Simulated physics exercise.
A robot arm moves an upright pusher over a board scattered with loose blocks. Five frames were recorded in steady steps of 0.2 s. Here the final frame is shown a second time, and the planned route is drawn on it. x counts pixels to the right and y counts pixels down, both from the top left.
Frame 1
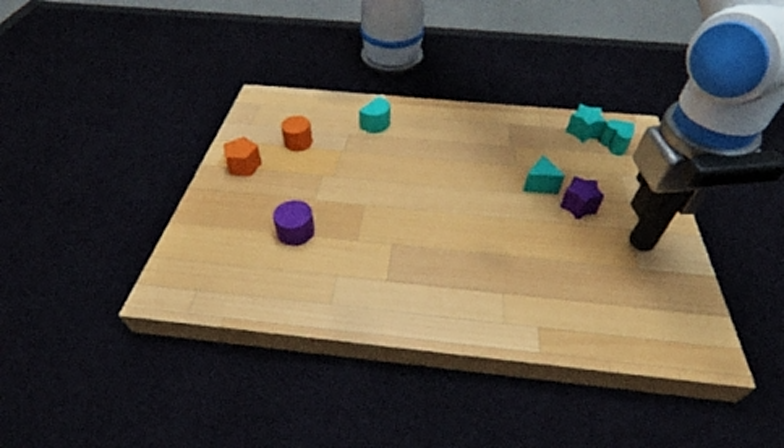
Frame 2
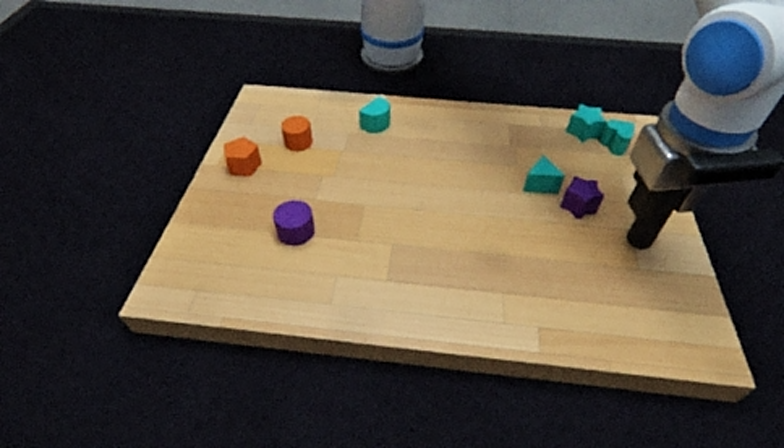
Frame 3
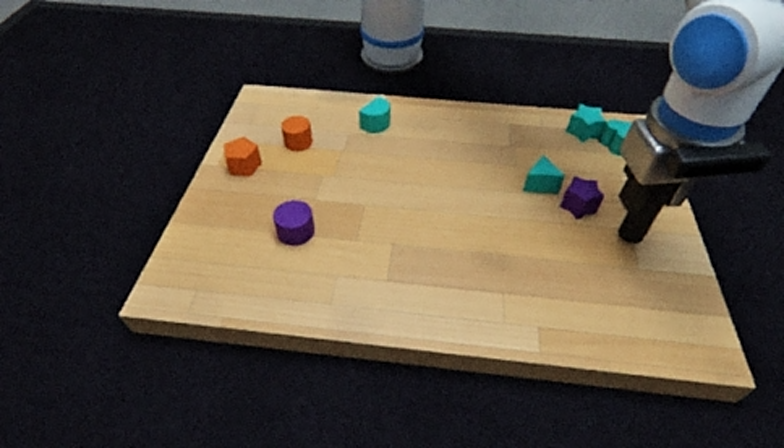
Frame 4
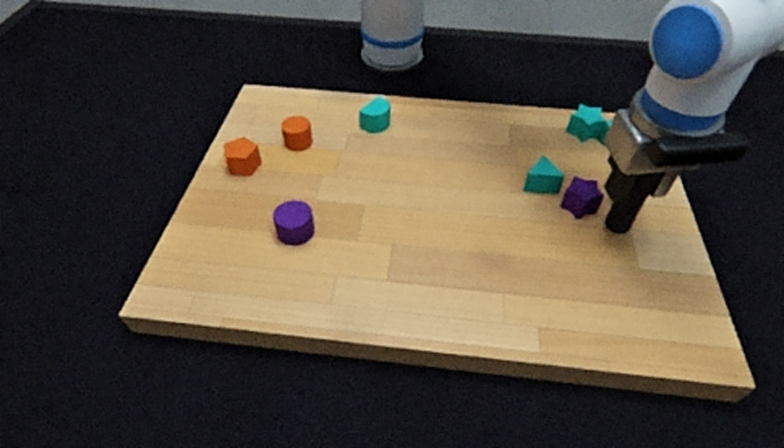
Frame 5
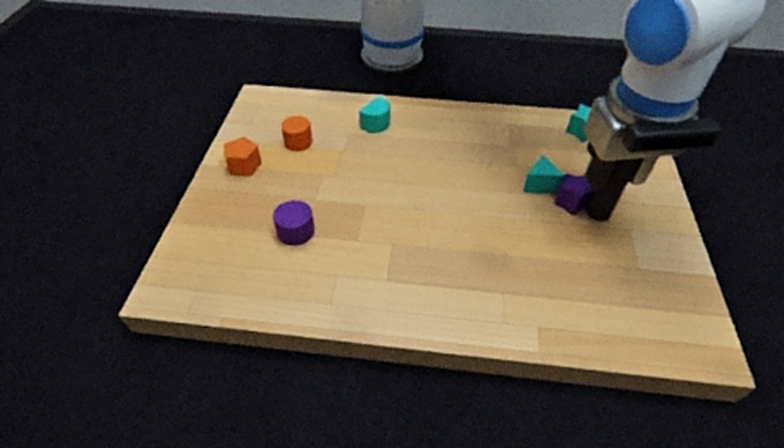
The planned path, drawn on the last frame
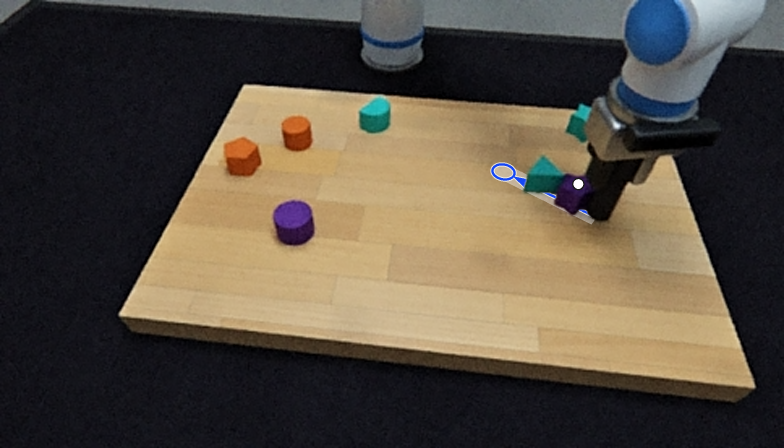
To begin with, a robot arm holds an upright pusher near the right side of a wooden board scattered with orange, purple and turquoise blocks. The pusher moves left and slightly away from the viewer toward the purple star block, then nudges it a little to the left, beside the turquoise triangular piece.
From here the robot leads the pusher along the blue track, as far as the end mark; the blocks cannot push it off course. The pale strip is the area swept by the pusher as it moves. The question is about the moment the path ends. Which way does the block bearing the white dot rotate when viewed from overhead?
Answer: With the clock.
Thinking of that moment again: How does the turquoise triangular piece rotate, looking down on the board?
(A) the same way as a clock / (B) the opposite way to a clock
B (the opposite way to a clock)
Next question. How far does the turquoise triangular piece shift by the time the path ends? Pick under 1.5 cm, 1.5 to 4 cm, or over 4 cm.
Beyond 4 cm.
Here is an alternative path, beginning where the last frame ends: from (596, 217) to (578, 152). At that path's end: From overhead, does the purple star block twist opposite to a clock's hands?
Yes, it checks out.
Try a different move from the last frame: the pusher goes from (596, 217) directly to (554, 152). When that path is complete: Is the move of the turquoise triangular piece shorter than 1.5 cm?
I expect not.
The line goes in a line from (596, 217) to (503, 172); the dot is on the purple star block.
On the path given first. One third of the way, pusher (565, 196); turquoise triangular piece (523, 157), turned 50° anticlockwise; purple star block (551, 165), turned 25° clockwise.
Two thirds of the way, pusher (534, 181); turquoise triangular piece (511, 149), turned 90° anticlockwise; purple star block (537, 152), turned 35° clockwise.
At the end, pusher (505, 167); turquoise triangular piece (499, 140), turned 30° anticlockwise; purple star block (533, 147), turned 70° clockwise.
